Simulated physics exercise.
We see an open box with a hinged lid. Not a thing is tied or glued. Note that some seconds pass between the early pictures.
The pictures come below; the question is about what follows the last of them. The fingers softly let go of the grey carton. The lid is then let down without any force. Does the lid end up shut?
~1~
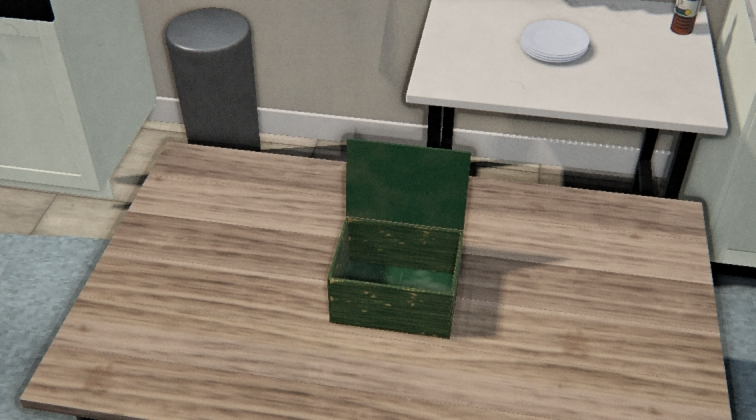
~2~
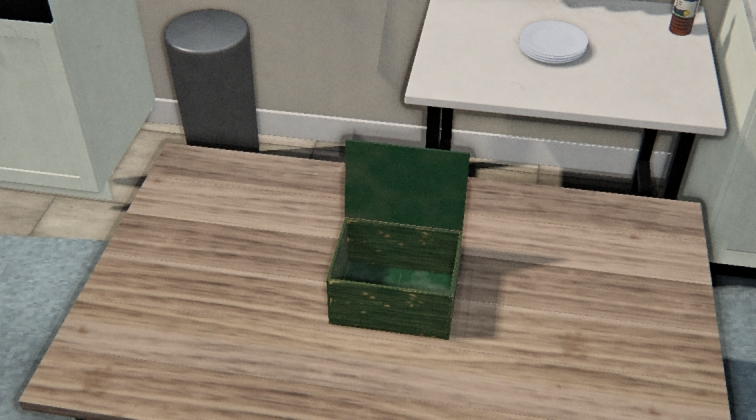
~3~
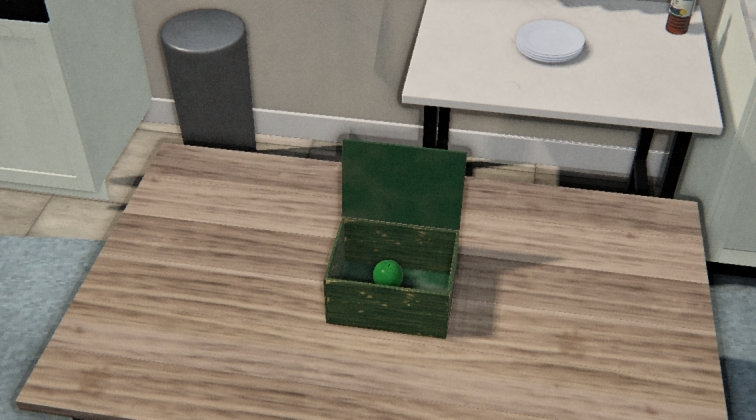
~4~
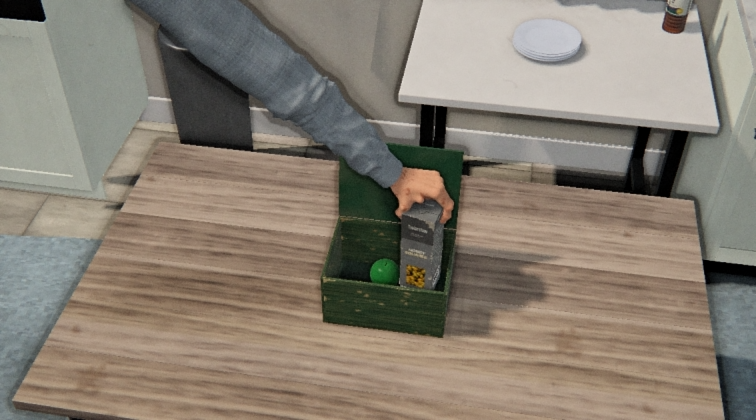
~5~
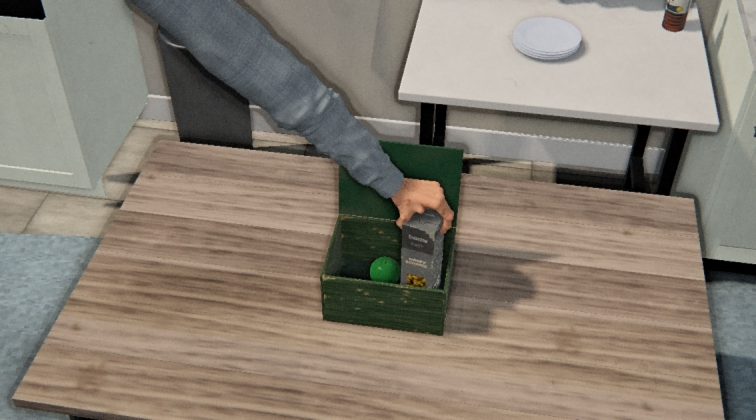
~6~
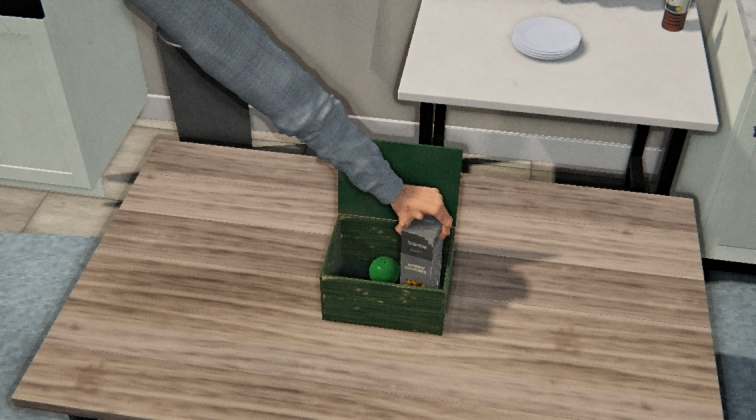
Fails to shut.
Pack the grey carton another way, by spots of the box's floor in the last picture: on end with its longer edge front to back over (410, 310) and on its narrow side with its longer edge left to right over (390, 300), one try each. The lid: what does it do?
The lid is blocked with the first placement and settles down with the second.
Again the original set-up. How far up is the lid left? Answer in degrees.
Roughly 60 degrees above the rim.
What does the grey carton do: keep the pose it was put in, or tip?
Observation: The grey carton keeps the set orientation.
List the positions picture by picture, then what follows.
In the first frame, the last thing is not in view yet.
In the second frame, the last thing is not in view yet.
In the third frame, the last thing is not in view yet; green apple (388, 275).
In the fourth frame, on its way; grey carton (422, 247); green apple (385, 274).
In the fifth frame, on its way; grey carton (422, 256); green apple (385, 272).
In the sixth frame, in place under the hand; grey carton (421, 261); green apple (384, 272).
Then, 1.00 s past the last view, lid starting down.
Then, 1.30 s past the last view, lid 80° above the rim.
Then, 1.50 s past the last view, lid 66° above the rim.
Finally, lid 59° above the rim; both still in place. Final places as the last picture's camera would see them, grey carton near (421, 262).
